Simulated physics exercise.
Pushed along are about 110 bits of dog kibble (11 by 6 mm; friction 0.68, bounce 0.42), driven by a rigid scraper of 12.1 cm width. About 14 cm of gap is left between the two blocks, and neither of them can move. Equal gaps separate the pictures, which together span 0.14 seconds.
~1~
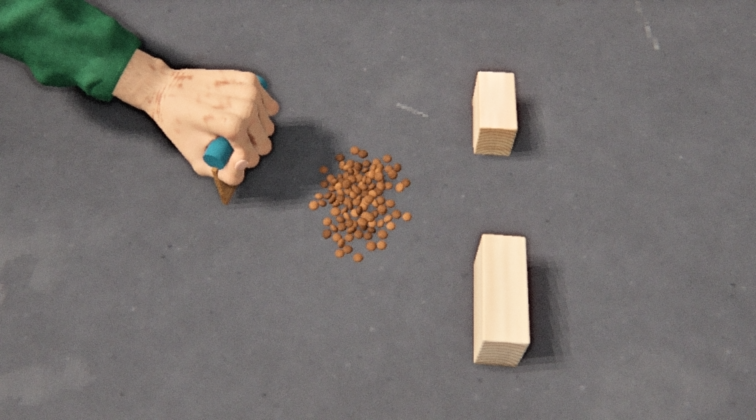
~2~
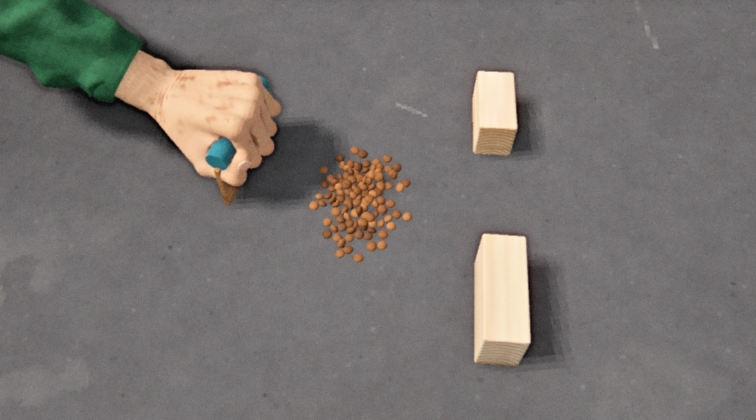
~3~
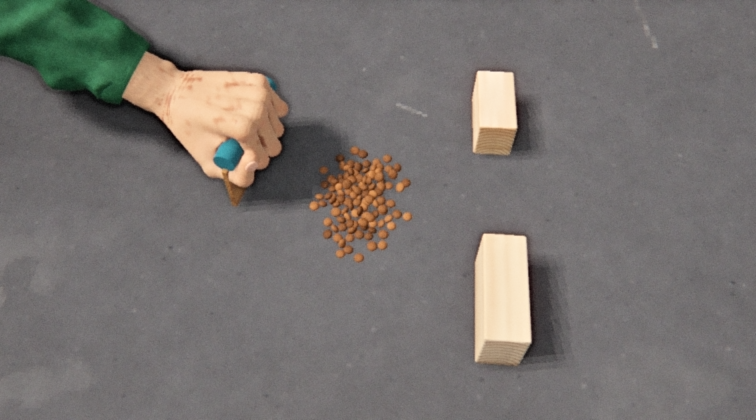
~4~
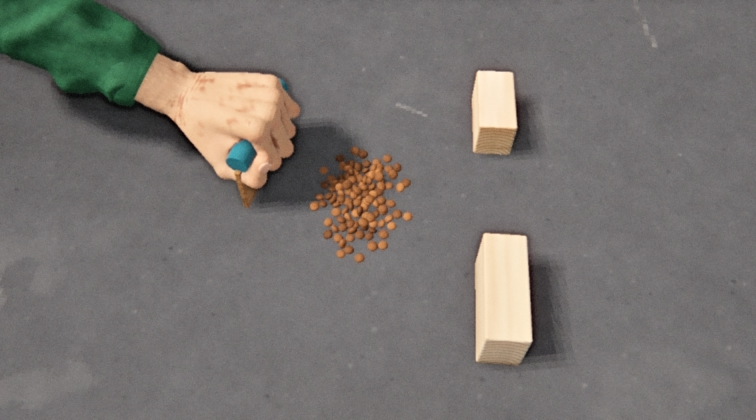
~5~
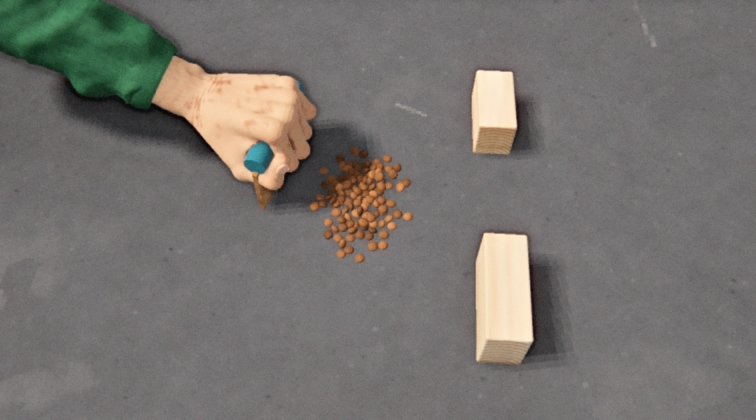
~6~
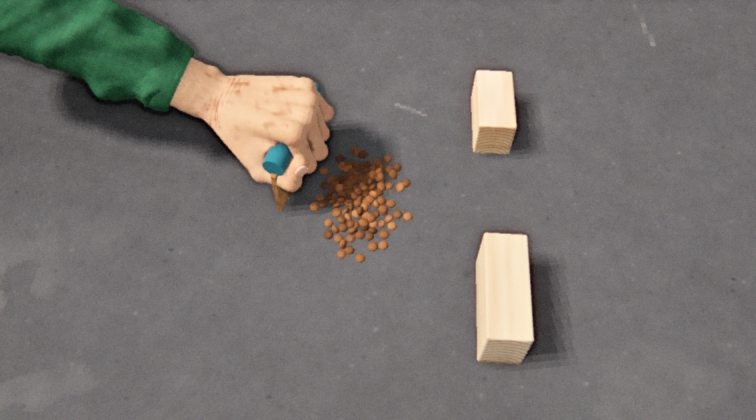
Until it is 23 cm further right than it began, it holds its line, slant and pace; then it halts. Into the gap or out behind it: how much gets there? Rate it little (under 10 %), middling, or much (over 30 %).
Rating: Middling.
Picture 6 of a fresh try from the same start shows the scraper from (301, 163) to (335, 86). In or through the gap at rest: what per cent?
Once it settles, the gap takes 10 per cent.
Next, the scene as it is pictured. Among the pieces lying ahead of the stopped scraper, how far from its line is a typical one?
That comes to about 3 centimetres.
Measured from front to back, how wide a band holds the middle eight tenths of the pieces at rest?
Roughly 12 centimetres.
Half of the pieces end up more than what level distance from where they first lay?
12 cm.
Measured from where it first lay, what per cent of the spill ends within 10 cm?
About 40 per cent.
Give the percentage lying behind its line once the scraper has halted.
Some 30 per cent.
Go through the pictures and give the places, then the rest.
In the first frame, scraper from (217, 174) to (260, 96); moved 0.0 cm; pieces shifted so far, 0; middle of the spill at (359, 199); block at (505, 286); block at (497, 100).
In the second frame, scraper from (220, 175) to (262, 96); moved 0.3 cm; pieces shifted so far, 0; middle of the spill at (359, 199).
In the third frame, scraper from (228, 176) to (269, 97); moved 1.0 cm; pieces shifted so far, 0; middle of the spill at (359, 200).
In the fourth frame, scraper from (240, 177) to (280, 98); moved 2.3 cm; pieces shifted so far, 0; middle of the spill at (359, 200).
In the fifth frame, scraper from (257, 179) to (296, 100); moved 4.1 cm; pieces shifted so far, 0; middle of the spill at (359, 200).
In the sixth frame, scraper from (276, 181) to (312, 101); moved 6.0 cm; pieces shifted so far, 0; middle of the spill at (359, 200); block at (508, 285); block at (496, 98).
Then, 0.18 s after the last picture, scraper 18 cm from its start, spill 13 cm wide; held up before the blocks 100 %.
Then, 0.34 s after the last picture, scraper 23 cm from its start, spill 13 cm wide; in or through the gap 20 %, held up before the blocks 80 %.
Then, 0.49 s after the last picture, scraper 23 cm from its start, spill 13 cm wide; in or through the gap 25 %, held up before the blocks 75 %.
In the end, in or through the gap 20 %, round the near block 0 %, round the far block 0 %, held up before the blocks 80 %.
